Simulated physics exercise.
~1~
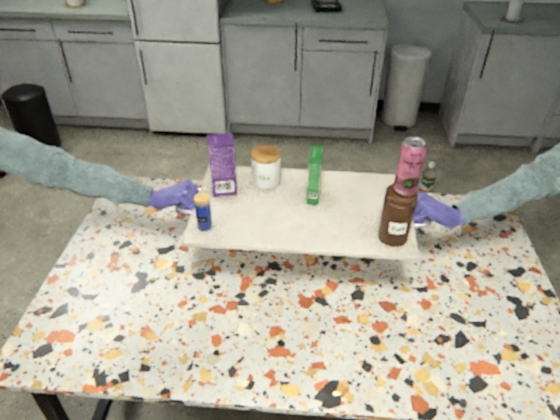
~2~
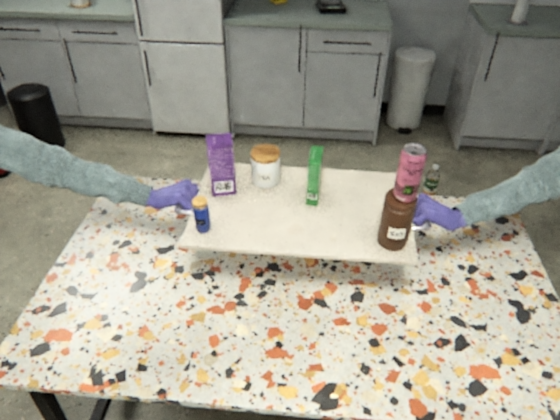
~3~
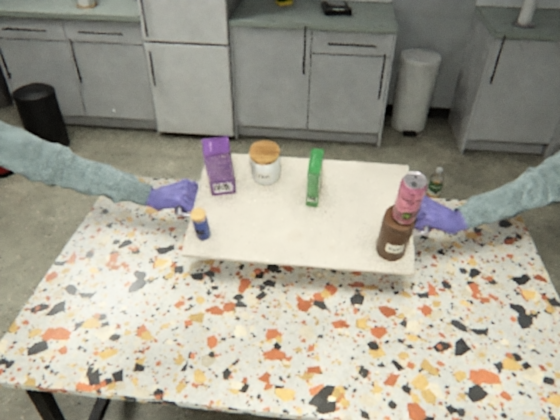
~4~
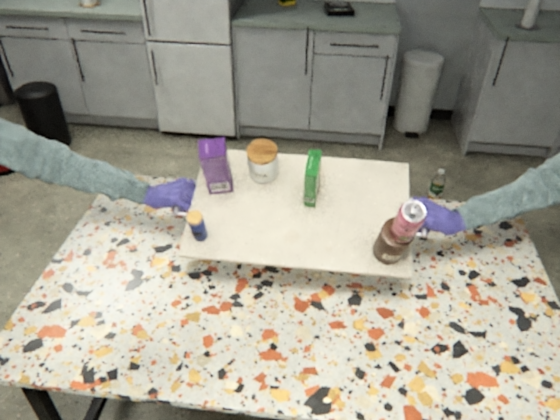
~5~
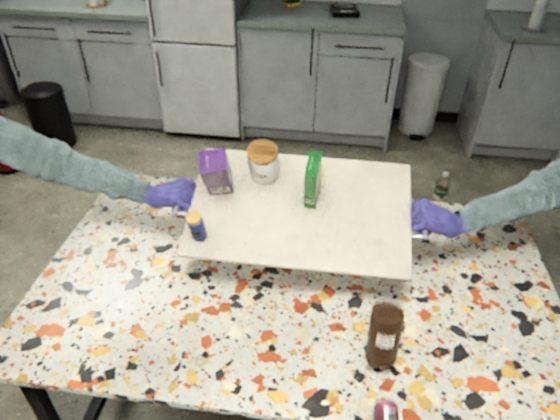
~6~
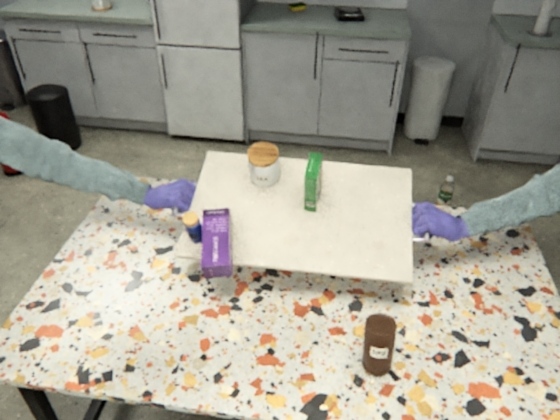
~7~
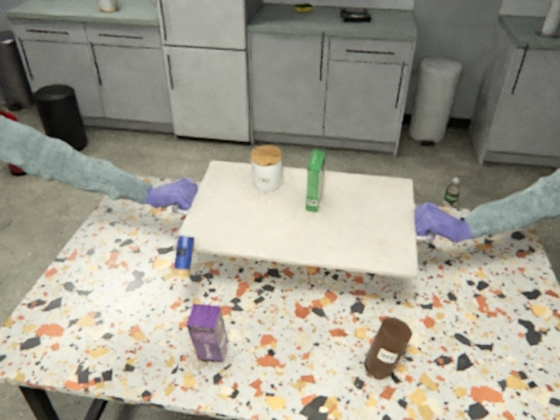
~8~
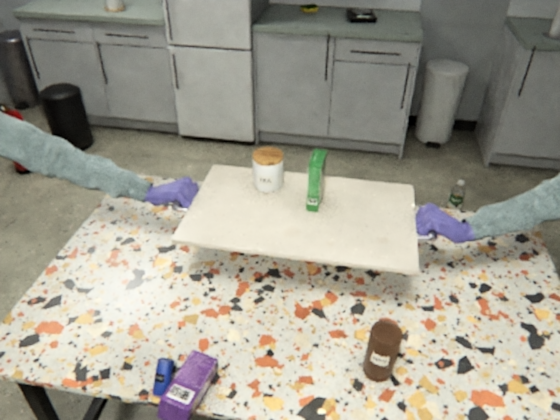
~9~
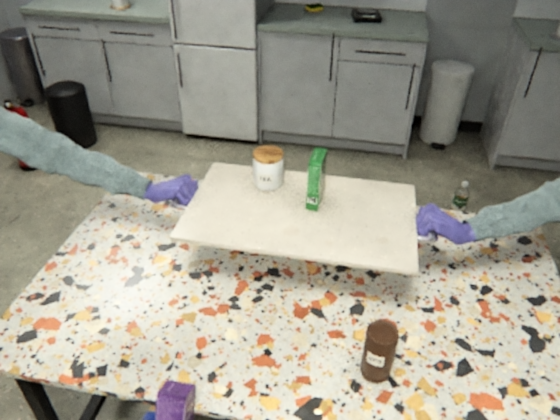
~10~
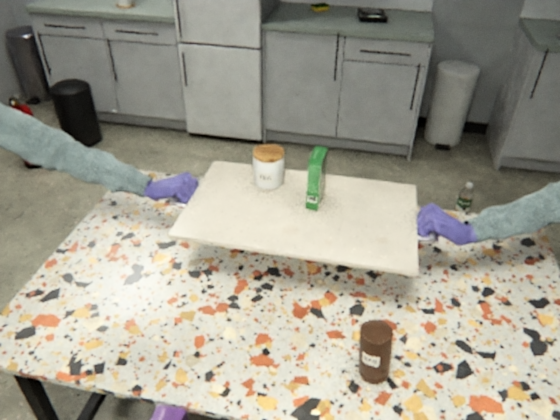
A pale tray held by two gloved hands dips its near edge over a speckled table, and the pink can and brown jar slide off, then the purple carton and blue shaker; it levels with the white jar and green packet still standing, the brown jar resting on the table.
